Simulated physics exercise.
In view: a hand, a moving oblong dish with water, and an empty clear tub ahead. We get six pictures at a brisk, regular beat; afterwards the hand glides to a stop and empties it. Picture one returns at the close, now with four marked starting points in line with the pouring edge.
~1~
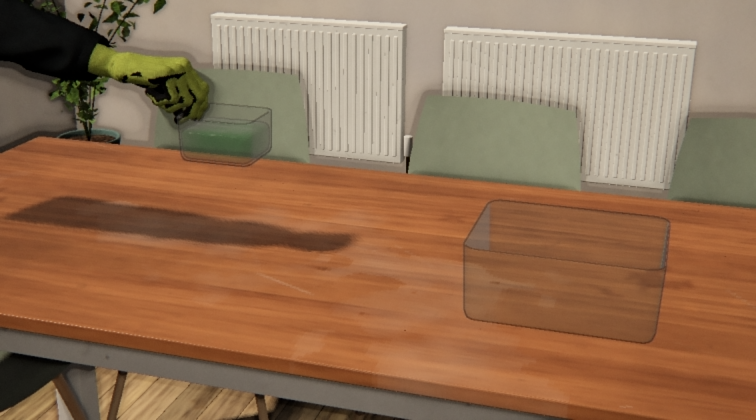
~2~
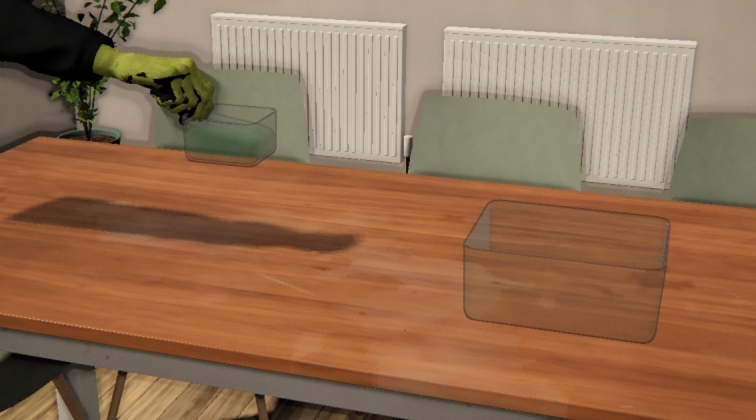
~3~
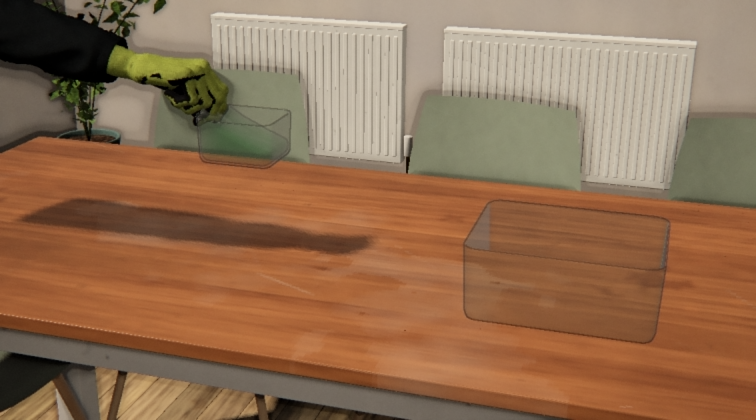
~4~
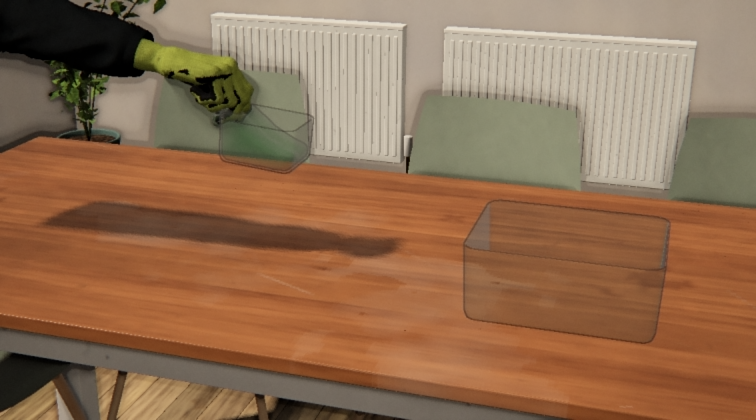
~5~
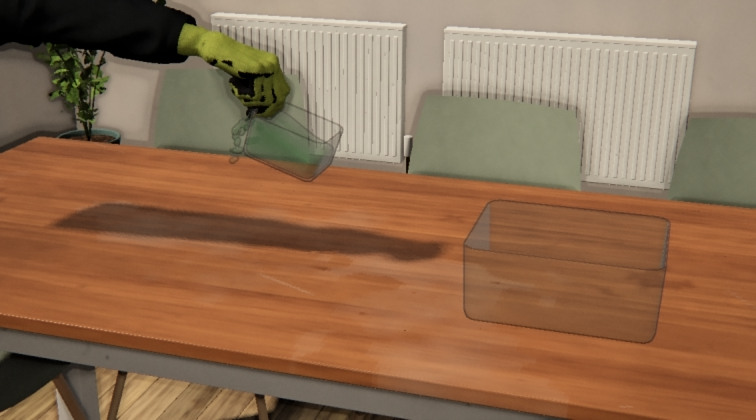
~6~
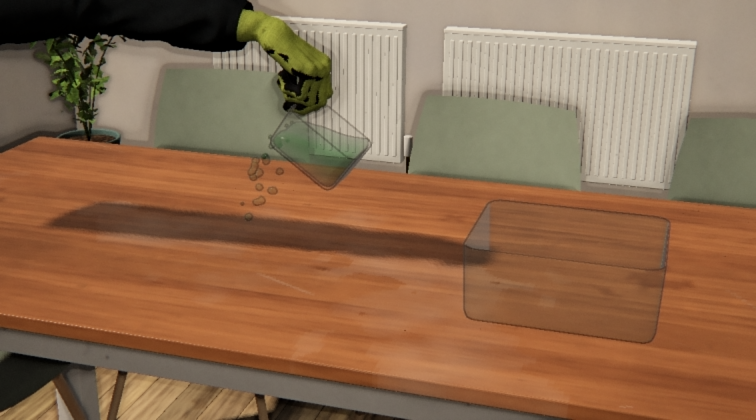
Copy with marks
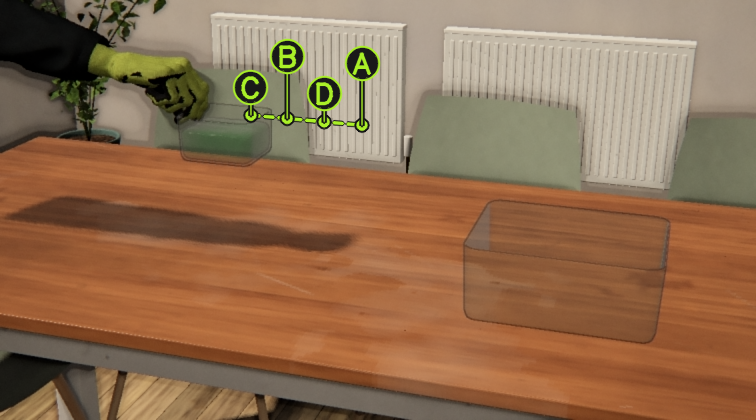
A clear oblong dish of green-tinted liquid, held by a green-and-black gloved hand, moves slowly right above a wooden table where an empty clear tub sits. The hand then carries it further right, tilting it right side down, while liquid slops over its left edge and falls in scattered drops.
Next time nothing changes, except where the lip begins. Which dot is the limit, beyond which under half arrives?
Take B.
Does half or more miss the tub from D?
No.
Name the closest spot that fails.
Spot C.
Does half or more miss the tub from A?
No, not at all.
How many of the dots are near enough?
Three of them.
On the marked copy, A at (362, 125); B at (287, 118); C at (250, 115); D at (324, 121).
If A is chosen, about 90 % lands in the tub, 8 % falls short.
If B is chosen, about 69 % lands in the tub, 23 % falls short and 8 % goes beside or beyond.
If C is chosen, about 21 % lands in the tub, 73 % falls short and 6 % goes beside or beyond.
If D is chosen, about 79 % lands in the tub, 9 % falls short and 12 % goes beside or beyond.
